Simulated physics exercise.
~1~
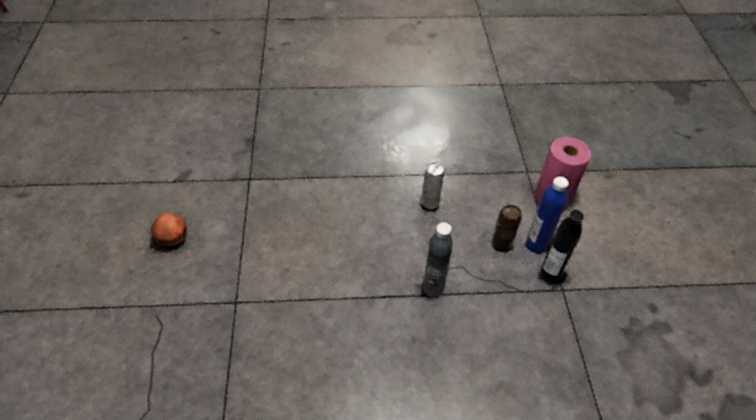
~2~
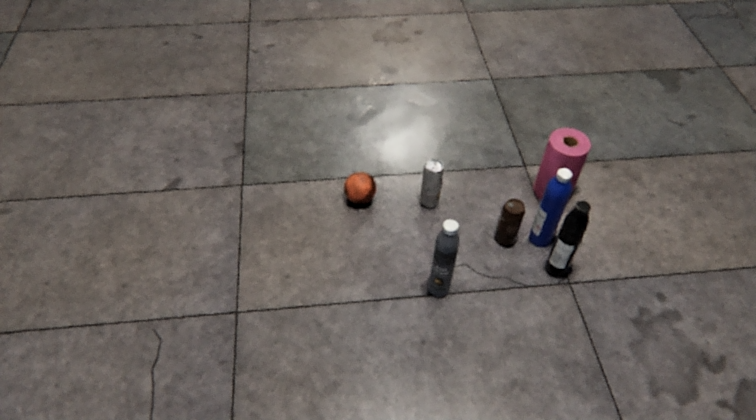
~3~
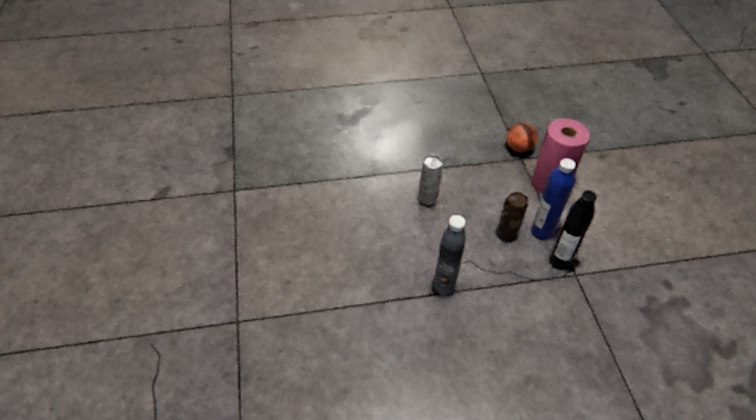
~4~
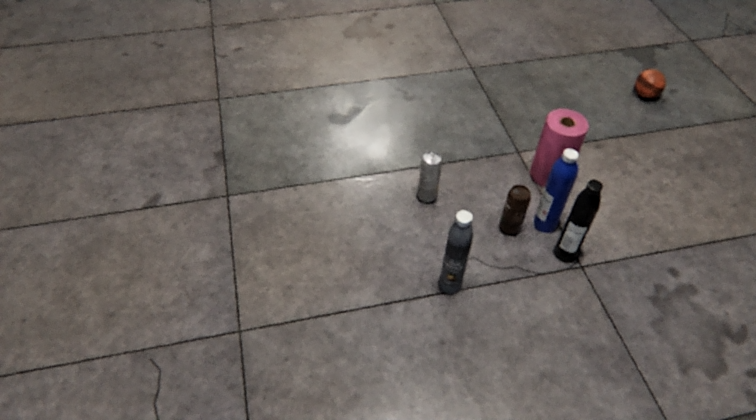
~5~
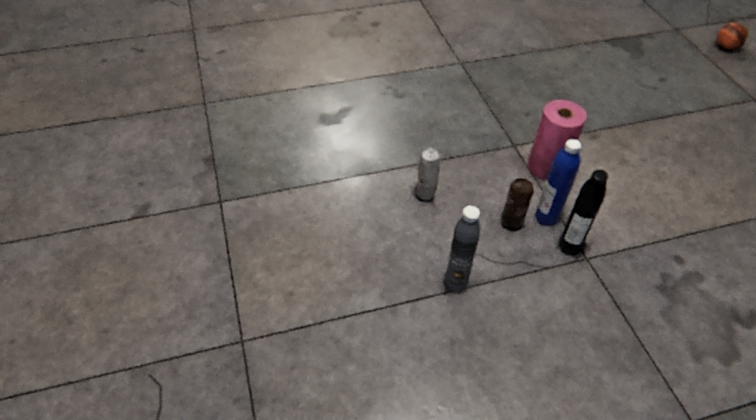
To begin with, an orange ball sits at the left on a grey tiled floor, while a silvery can, a grey bottle, a small brown container, a blue bottle, a black bottle and a pink roll stand grouped at the right. The ball rolls rightward, nearing the can and passing behind it. It continues behind the upright things, showing just beside the top of the pink roll. Then it comes clear of the group and rolls away toward the upper right. Finally, the ball is near the upper right corner, and everything else is still standing.
